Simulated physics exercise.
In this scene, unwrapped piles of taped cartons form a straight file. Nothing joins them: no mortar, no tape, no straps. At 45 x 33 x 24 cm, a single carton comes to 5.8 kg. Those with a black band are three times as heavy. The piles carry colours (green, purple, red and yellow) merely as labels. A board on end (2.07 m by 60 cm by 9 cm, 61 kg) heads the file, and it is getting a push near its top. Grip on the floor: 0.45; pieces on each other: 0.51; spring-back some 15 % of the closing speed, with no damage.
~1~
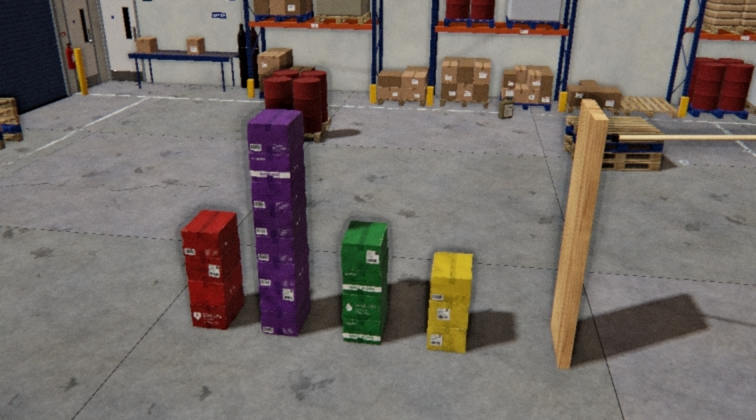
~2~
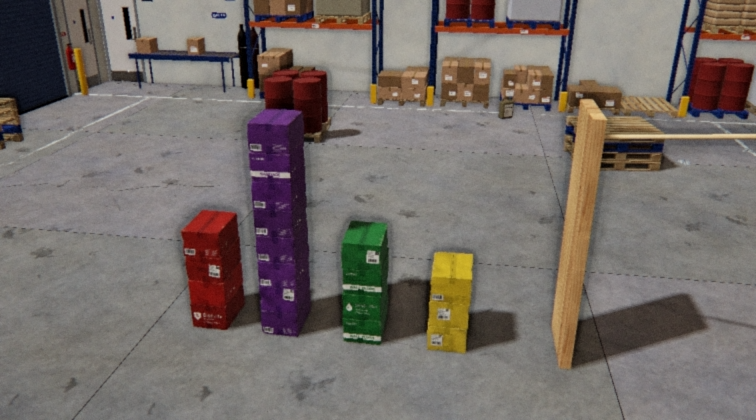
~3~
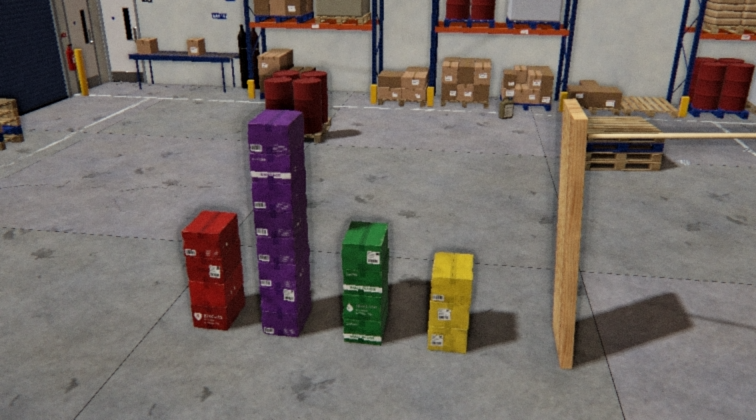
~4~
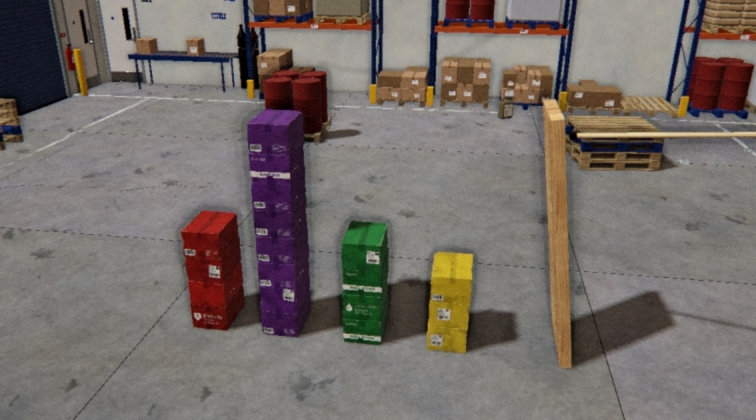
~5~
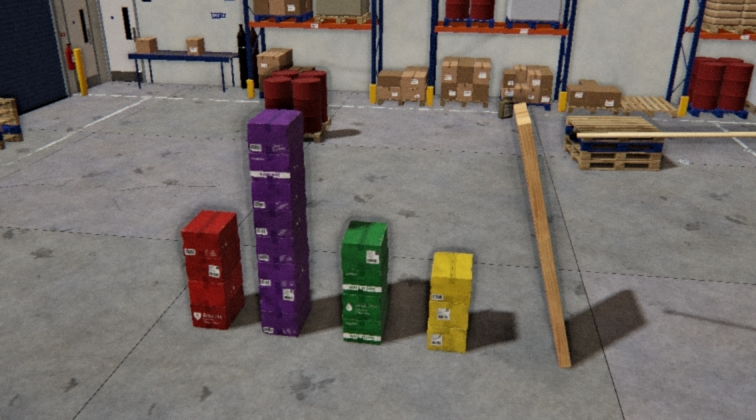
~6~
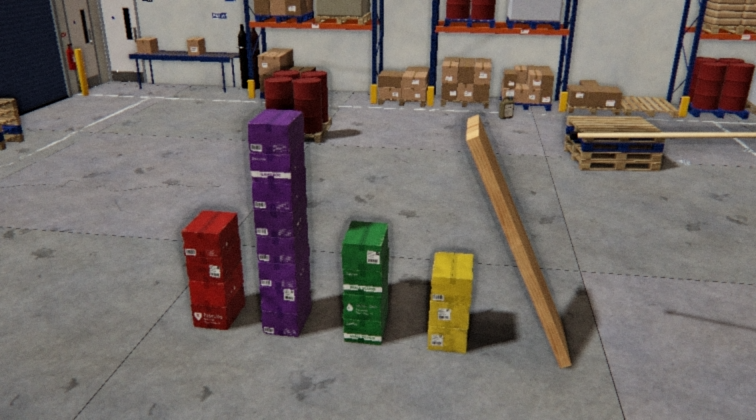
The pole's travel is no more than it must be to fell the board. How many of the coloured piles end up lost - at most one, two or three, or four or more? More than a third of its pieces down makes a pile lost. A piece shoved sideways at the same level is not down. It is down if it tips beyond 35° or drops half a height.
At most one.
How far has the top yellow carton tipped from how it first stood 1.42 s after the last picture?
Close to 0° of tilt compared with the start.
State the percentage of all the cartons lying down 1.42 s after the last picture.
By then, 0 per cent.
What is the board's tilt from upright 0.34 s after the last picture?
Roughly 55° off upright.
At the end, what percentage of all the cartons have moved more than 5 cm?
0 per cent.
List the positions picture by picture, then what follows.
In the first frame (places mark the middle of the side facing us), pole end (617, 139) 10 cm short, board 0° from upright; top purple carton (268, 139); top yellow carton (453, 265); the rest undisturbed.
Pole end 10 mm in, board 1° from upright; top purple carton (268, 139), in the second frame.
Pole end 12 cm in, board 4° from upright; top purple carton (268, 140); the rest undisturbed, in the third frame.
Pole end (574, 137) 20 cm in, stopped, board 8° from upright; top purple carton (268, 139); the rest undisturbed, in the fourth frame.
Pole end (574, 137) 20 cm in, stopped, board 15° from upright; top purple carton (267, 139); the rest undisturbed, in the fifth frame.
Pole end (575, 137) 20 cm in, stopped, board 25° from upright; top purple carton (268, 139); top green carton (361, 258); the rest undisturbed, in the sixth frame.
Then, 0.14 s after the last picture, board 35° from upright; none of the 19 cartons down.
Then, 0.34 s after the last picture, board 56° from upright; none of the 19 cartons down, 1 disturbed; top yellow carton shifted 37 mm.
Then, 1.42 s after the last picture, board 53° from upright; none of the 19 cartons down, 1 disturbed; top yellow carton shifted 45 mm.
At rest, board 58° from upright; none of the 19 cartons down, 1 disturbed; top yellow carton shifted 46 mm; top purple carton unmoved. No coloured pile is wrecked. As the last picture would show them, middles, top yellow carton near (447, 277), top purple carton near (277, 131).
